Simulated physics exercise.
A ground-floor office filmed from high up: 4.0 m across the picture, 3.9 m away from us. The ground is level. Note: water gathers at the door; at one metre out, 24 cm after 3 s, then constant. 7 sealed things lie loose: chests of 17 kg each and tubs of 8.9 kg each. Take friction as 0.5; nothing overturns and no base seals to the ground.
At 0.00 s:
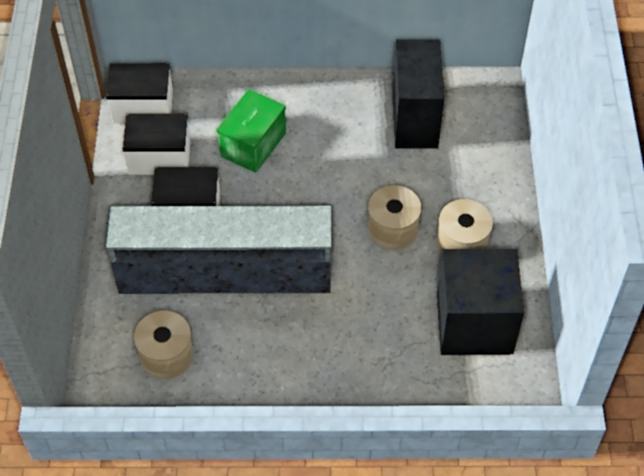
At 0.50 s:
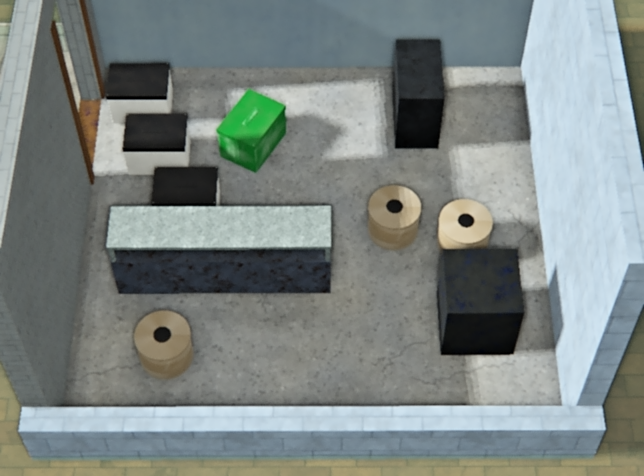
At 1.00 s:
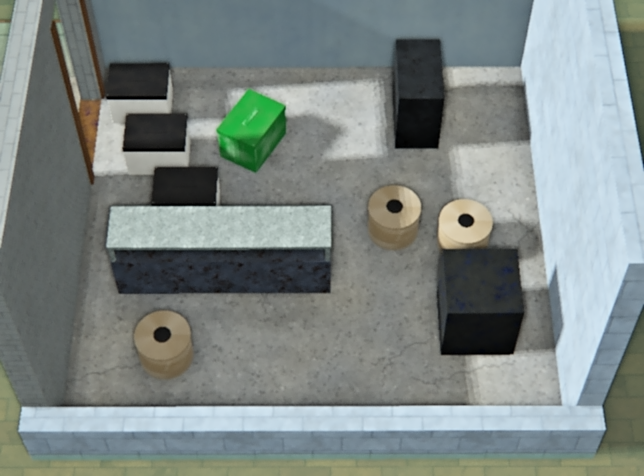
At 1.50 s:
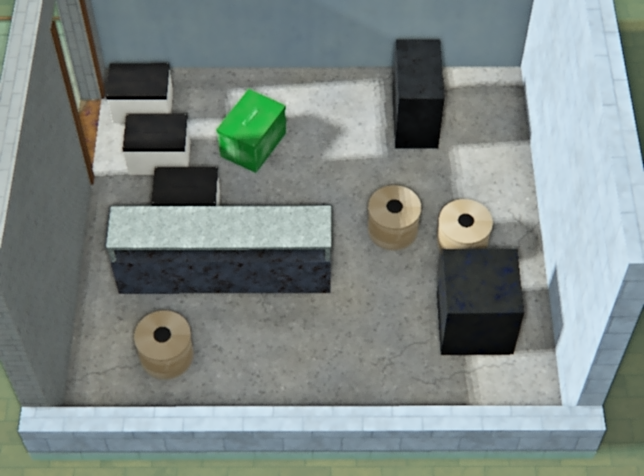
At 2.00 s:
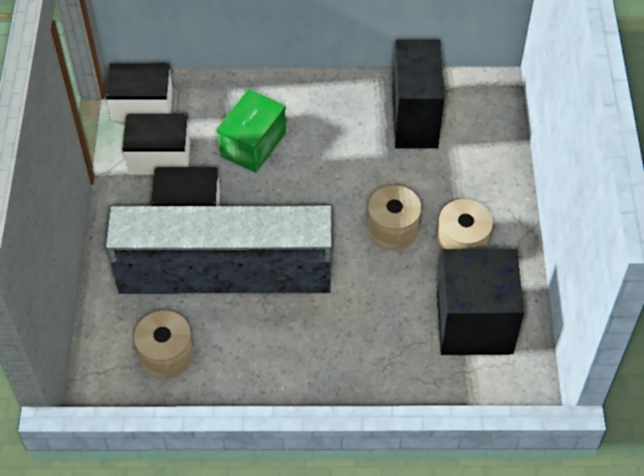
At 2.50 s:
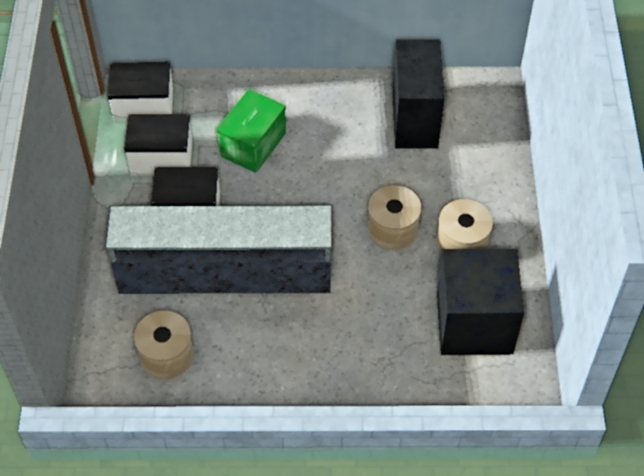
In a ground-floor office seen from high up, a green chest, dark-topped boxes and round tubs stand still around a long counter. The brown ground outside turns greenish, then pale water comes through the doorway at the left and spreads a little around the nearest boxes, while nothing inside shifts.
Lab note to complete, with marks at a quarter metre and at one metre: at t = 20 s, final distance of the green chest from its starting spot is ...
At t = 20 s the distance is above one metre.
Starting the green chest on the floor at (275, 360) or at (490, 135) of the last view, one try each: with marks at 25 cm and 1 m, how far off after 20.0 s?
Results in order: It covers a small distance; it covers a small distance.
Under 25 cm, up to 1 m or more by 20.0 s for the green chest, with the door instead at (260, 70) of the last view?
In that case the green chest would have gone a great distance.
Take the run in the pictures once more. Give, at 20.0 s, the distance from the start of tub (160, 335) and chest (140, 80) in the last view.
Respectively 80 and 300 cm.
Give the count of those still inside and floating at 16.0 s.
Total: 7.
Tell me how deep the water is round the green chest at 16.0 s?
Roughly 18 cm at that moment.
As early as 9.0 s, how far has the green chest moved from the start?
About 250 cm out of place.
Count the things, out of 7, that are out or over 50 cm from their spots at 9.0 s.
By that point, 5.
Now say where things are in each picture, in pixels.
The green chest at (251, 117), on the bottom; 0.0 m2 under water; 0 of 7 have shifted, in the first frame.
The green chest at (251, 117), on the bottom; 0.0 m2 under water; 0 of 7 have shifted, in the second frame.
The green chest at (251, 117) rests on the ground; 0.0 m2 under water; 0 of 7 have shifted, in the third frame.
The green chest at (251, 117) rests on the ground; water covers 0.0 m2; 0 of 7 have shifted, in the fourth frame.
The green chest at (251, 117) rests on the ground; water covers 0.2 m2; 0 of 7 have shifted, in the fifth frame.
The green chest at (251, 117), on the bottom; 0.6 m2 under water; 0 of 7 have shifted, in the sixth frame.
After 4.0 s the green chest is near (300, 122), 0.4 m from its start, aground; 1 afloat.
After 9.0 s the green chest is near (505, 146), 2.3 m from its start, afloat; 3 afloat.
After 16.0 s the green chest is near (496, 131), 2.2 m from its start, afloat; 7 afloat.
After 20.0 s the green chest is near (477, 72), 2.1 m from its start, afloat; 7 afloat.
